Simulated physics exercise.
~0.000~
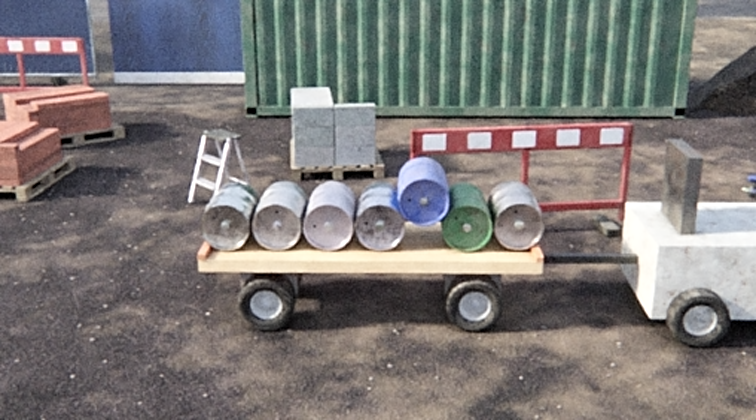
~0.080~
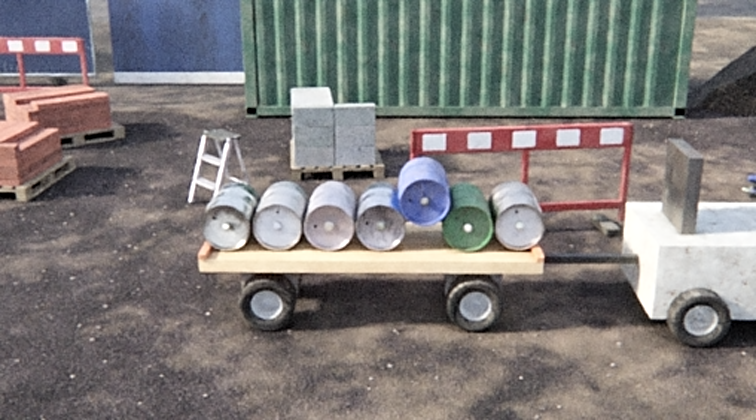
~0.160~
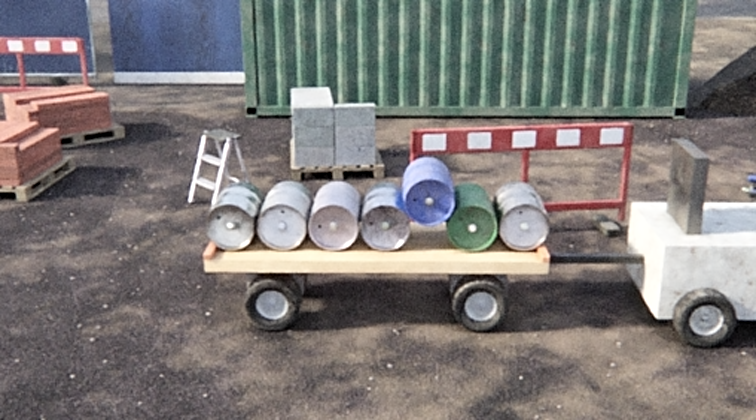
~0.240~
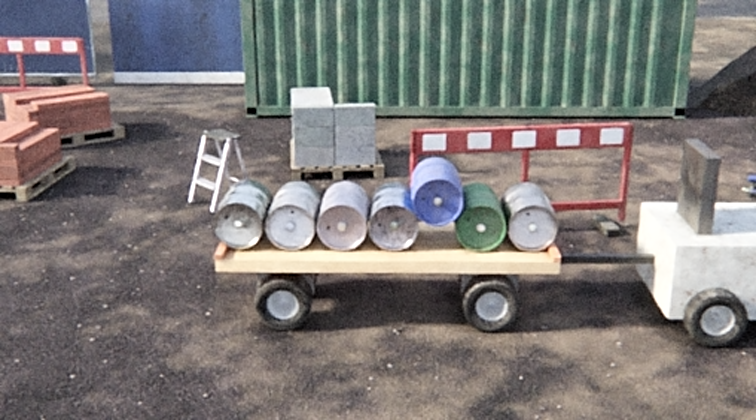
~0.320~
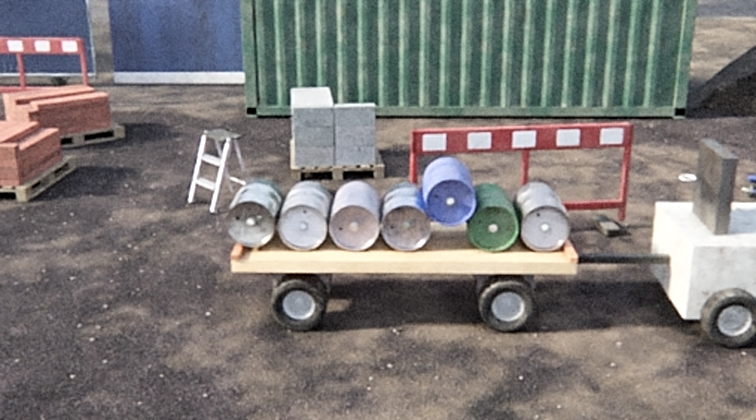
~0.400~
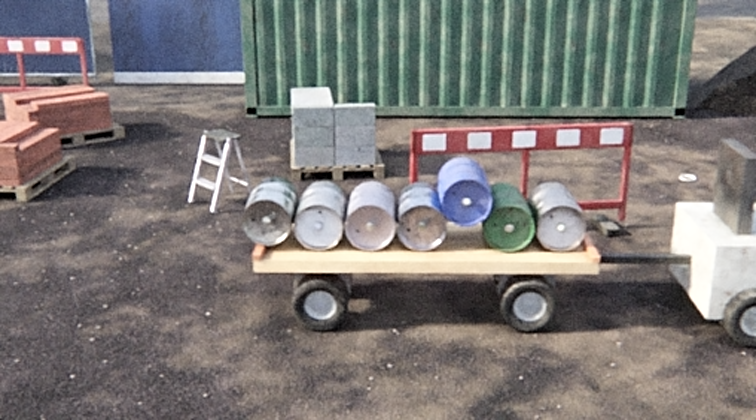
At the start, a flat cart sits still on dark ground, coupled to a pale vehicle at its right, carrying a row of metal kegs, one green, with a blue one resting on top. The cart then starts rolling right behind the vehicle, gradually gaining speed, the kegs riding along in the same arrangement.
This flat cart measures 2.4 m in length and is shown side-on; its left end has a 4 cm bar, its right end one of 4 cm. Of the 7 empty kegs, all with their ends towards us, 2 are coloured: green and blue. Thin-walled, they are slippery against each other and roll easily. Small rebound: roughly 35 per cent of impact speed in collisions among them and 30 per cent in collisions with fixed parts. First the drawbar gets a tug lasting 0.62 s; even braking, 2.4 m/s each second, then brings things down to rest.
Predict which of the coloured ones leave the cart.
Green keg: Falls off; blue: Falls off.
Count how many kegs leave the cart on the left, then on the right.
Left 2, right 3.
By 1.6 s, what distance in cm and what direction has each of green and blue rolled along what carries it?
By then green is 45 left of its start, and blue is 50 left of its start.
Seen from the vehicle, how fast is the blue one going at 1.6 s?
Its speed is roughly 0.6 m/s.
Then, 1.6 s in, green is on the deck, 90 cm from the right bar, rolling right along the cart; blue is on the deck, 100 cm from the left bar, rolling right along the cart; 2 gone from the cart.
Then, 3.3 s in, green is over the right bar and down; blue is over the right bar and falling; 5 gone from the cart.
In the end (6.6 s), green is over the right bar and down; blue is over the right bar and down; 5 gone from the cart.
